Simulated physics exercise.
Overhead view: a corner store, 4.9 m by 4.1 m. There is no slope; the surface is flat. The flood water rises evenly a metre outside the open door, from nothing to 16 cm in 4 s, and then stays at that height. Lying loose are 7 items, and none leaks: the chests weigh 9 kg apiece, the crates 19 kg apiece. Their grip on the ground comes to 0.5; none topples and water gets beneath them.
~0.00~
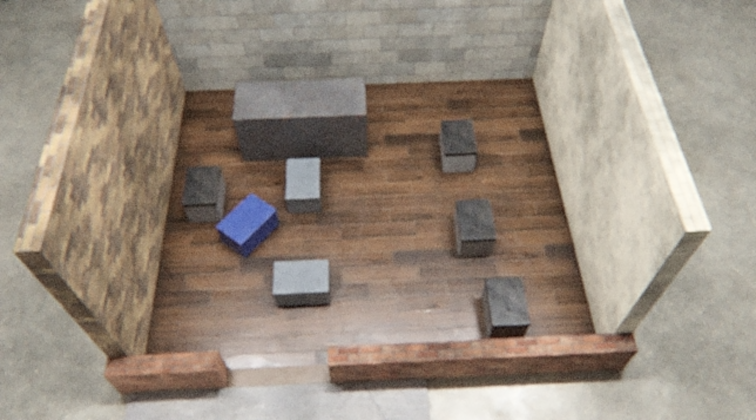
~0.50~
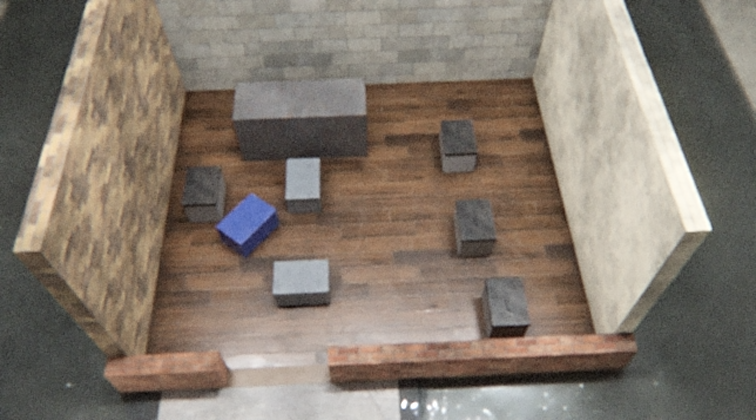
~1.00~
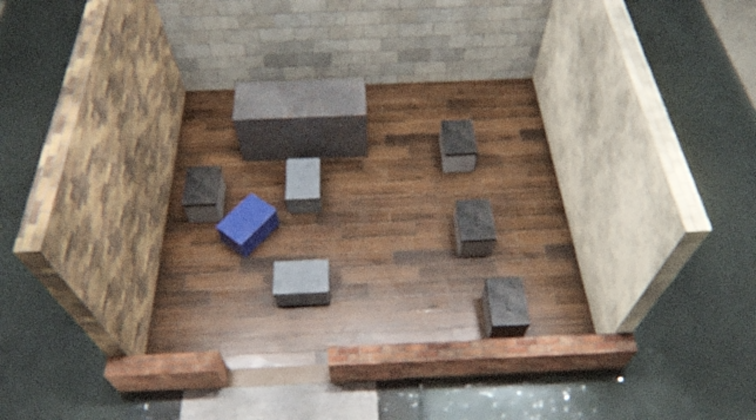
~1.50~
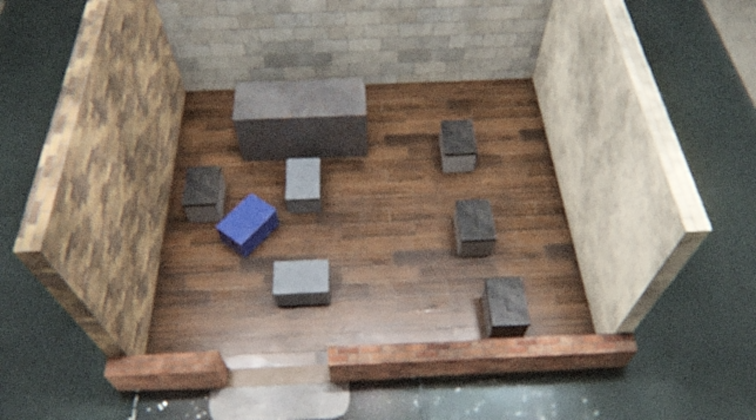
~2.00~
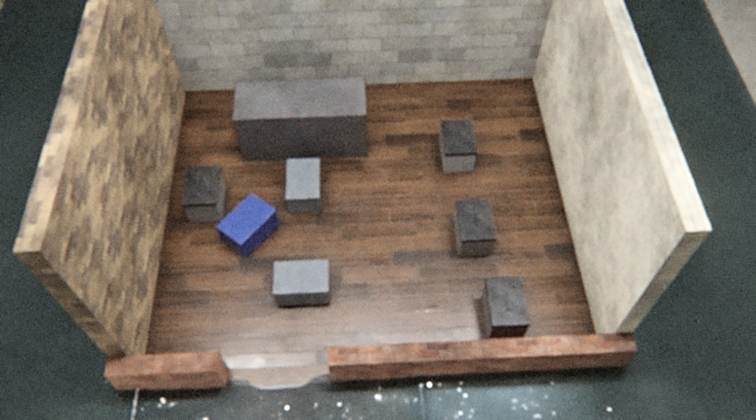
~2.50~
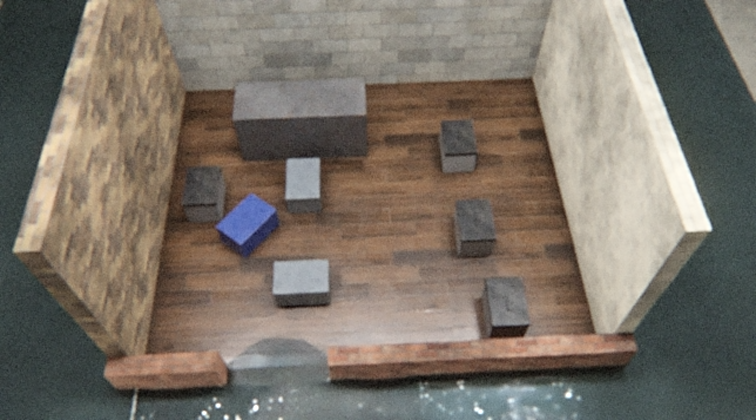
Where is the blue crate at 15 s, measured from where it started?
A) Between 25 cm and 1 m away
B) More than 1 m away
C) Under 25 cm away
The answer is B.
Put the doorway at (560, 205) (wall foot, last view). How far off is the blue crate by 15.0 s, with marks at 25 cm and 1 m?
Note: Blue crate essentially stationary.
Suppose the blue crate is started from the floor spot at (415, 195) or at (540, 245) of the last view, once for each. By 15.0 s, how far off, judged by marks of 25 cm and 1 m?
The first time it hardly drifts, the second time it hardly drifts.
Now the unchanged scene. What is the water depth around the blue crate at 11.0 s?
Depth: About 8 cm.
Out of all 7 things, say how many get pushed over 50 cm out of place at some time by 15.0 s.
Total: 5.
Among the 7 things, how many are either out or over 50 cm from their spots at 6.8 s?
By my tally, 1.
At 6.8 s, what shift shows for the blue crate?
Roughly 10 cm.
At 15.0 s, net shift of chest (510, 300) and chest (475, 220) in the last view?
50 cm and 100 cm respectively.
After 3.5 s the blue crate is near (246, 218), 0.0 m from its start, aground; 0 afloat.
After 6.8 s the blue crate is near (244, 213), 0.1 m from its start, aground; 0 afloat.
After 11.0 s the blue crate is near (210, 181), 0.7 m from its start, aground; 1 afloat.
After 15.0 s the blue crate is near (268, 87), 2.1 m from its start, aground; 4 afloat.
